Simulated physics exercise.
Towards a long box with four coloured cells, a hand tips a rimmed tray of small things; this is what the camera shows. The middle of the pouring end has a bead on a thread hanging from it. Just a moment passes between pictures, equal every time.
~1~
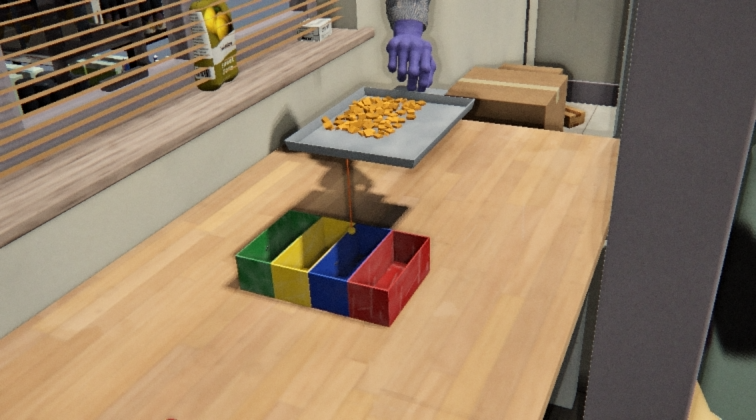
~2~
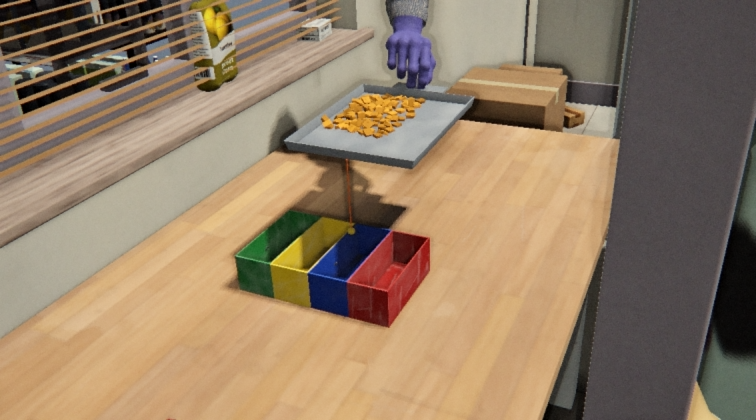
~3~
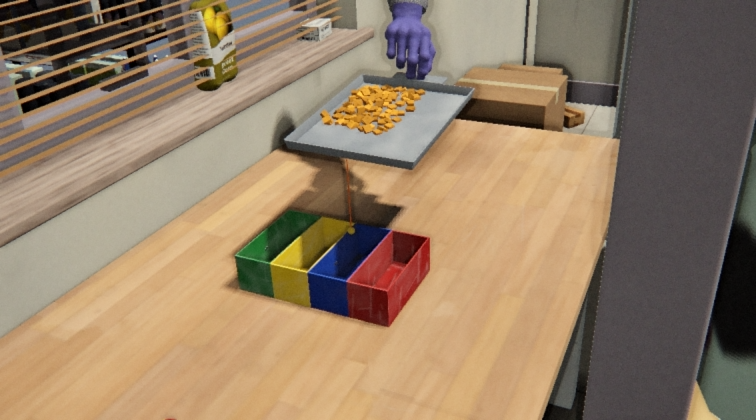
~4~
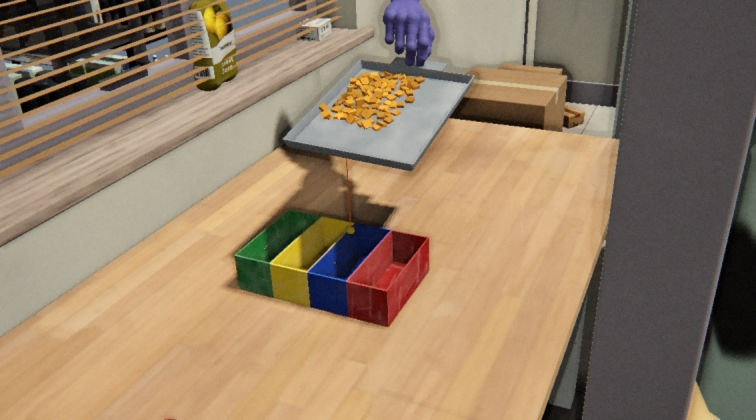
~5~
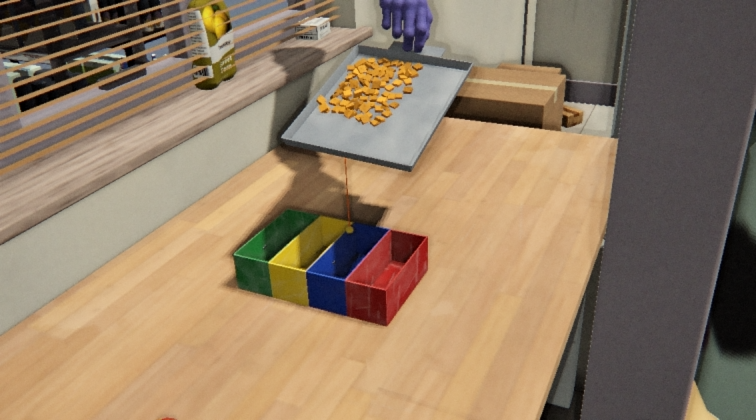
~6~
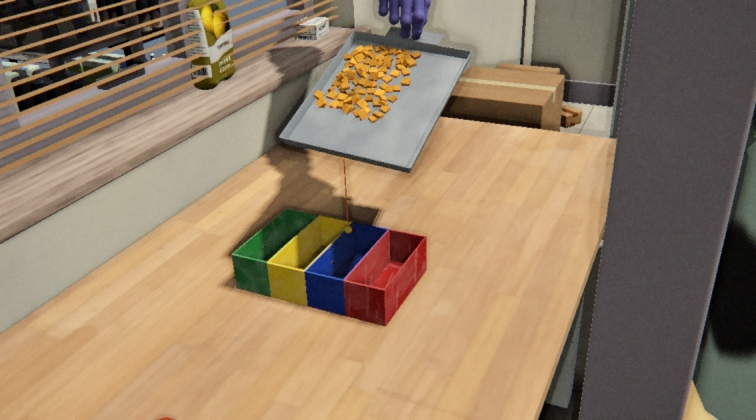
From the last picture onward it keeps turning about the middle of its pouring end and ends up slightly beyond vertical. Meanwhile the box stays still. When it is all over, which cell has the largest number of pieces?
The red cell.
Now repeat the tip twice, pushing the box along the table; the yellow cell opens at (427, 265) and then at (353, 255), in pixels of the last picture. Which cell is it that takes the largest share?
For the first spot I'd say green, and for the second spot the cell in blue.
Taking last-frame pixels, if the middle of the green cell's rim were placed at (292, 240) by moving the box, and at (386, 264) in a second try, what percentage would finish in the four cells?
About 100 per cent, then about 60 per cent.
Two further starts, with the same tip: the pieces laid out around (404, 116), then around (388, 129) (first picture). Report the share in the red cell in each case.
Shares: 50 % for the first, 60 % for the second.
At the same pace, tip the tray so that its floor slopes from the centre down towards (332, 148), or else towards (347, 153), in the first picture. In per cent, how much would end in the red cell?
The first gives 0 %, the second 10 %.
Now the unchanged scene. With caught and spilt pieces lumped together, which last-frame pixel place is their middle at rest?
The centre settles at about (371, 292).
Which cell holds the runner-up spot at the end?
That would be the cell in blue.
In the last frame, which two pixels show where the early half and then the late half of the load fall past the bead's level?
The first part passes (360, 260); everything after passes (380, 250).
Just after the last frame, tray tipped steeply; roughly two thirds on the tray; roughly a third falling or outside the box.
A moment on, tray tipped past a quarter turn; about a tenth on the tray; roughly a third in the red cell; roughly a quarter in the blue cell; about a tenth in the yellow cell; roughly a third falling or outside the box.
Further on, tray tipped past a quarter turn; roughly a third in the red cell; roughly a quarter in the blue cell; about a tenth in the yellow cell; roughly a quarter falling or outside the box.
When it is over, tray tipped past a quarter turn; roughly a third in the red cell; roughly a quarter in the blue cell; about a tenth in the yellow cell; not one in the green cell; roughly a quarter outside the box.
